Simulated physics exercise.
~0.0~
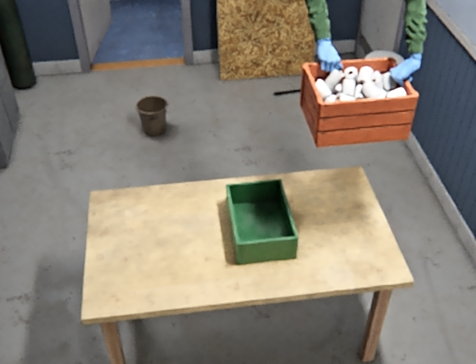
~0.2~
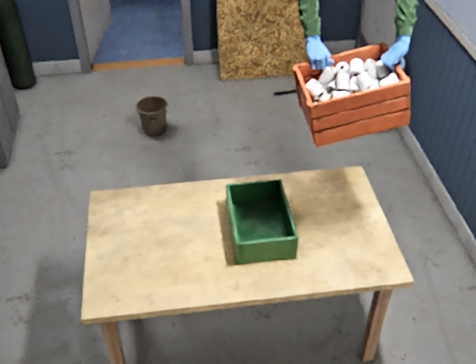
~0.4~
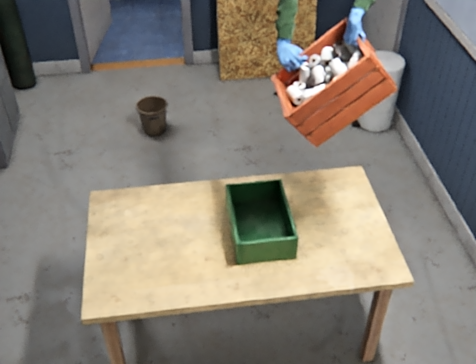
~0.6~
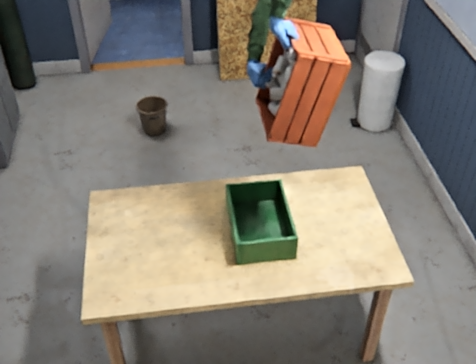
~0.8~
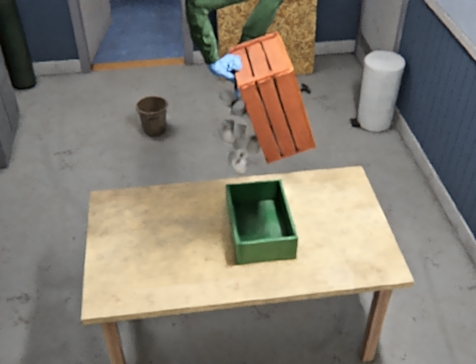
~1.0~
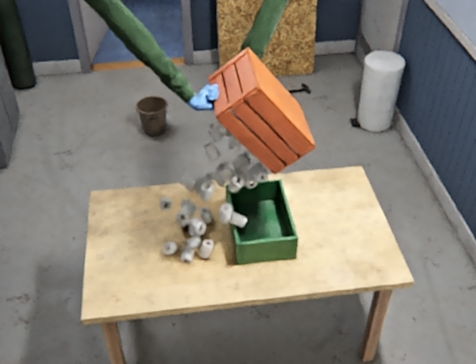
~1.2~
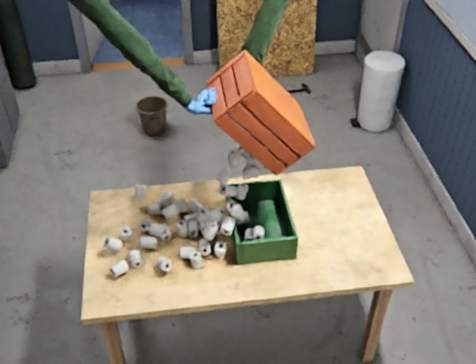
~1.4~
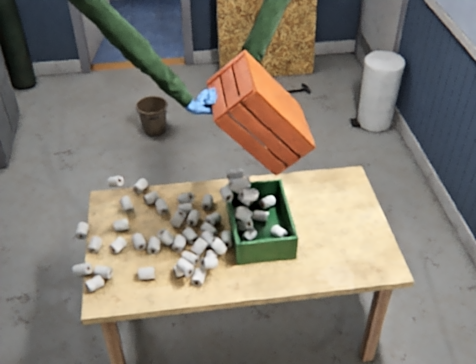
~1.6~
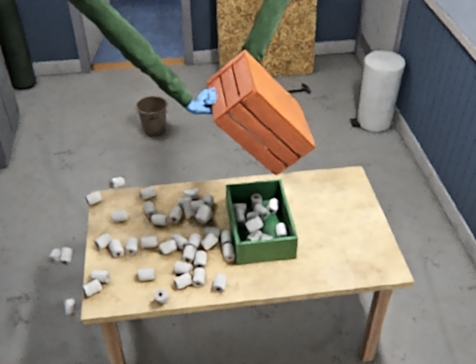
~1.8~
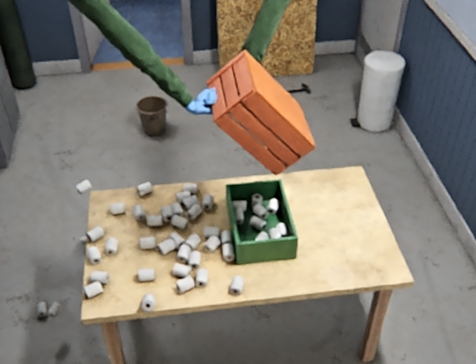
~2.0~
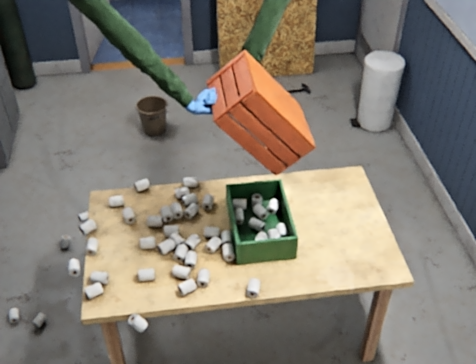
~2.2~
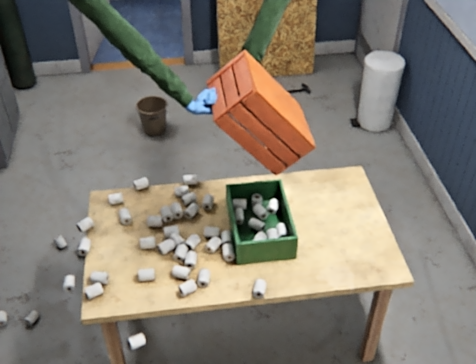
In a workshop, gloved hands tipped an orange crate of paper rolls over a green carton on a table, but most spilled out to the left, some rolling off onto the floor, while only a small share ended up inside the carton.
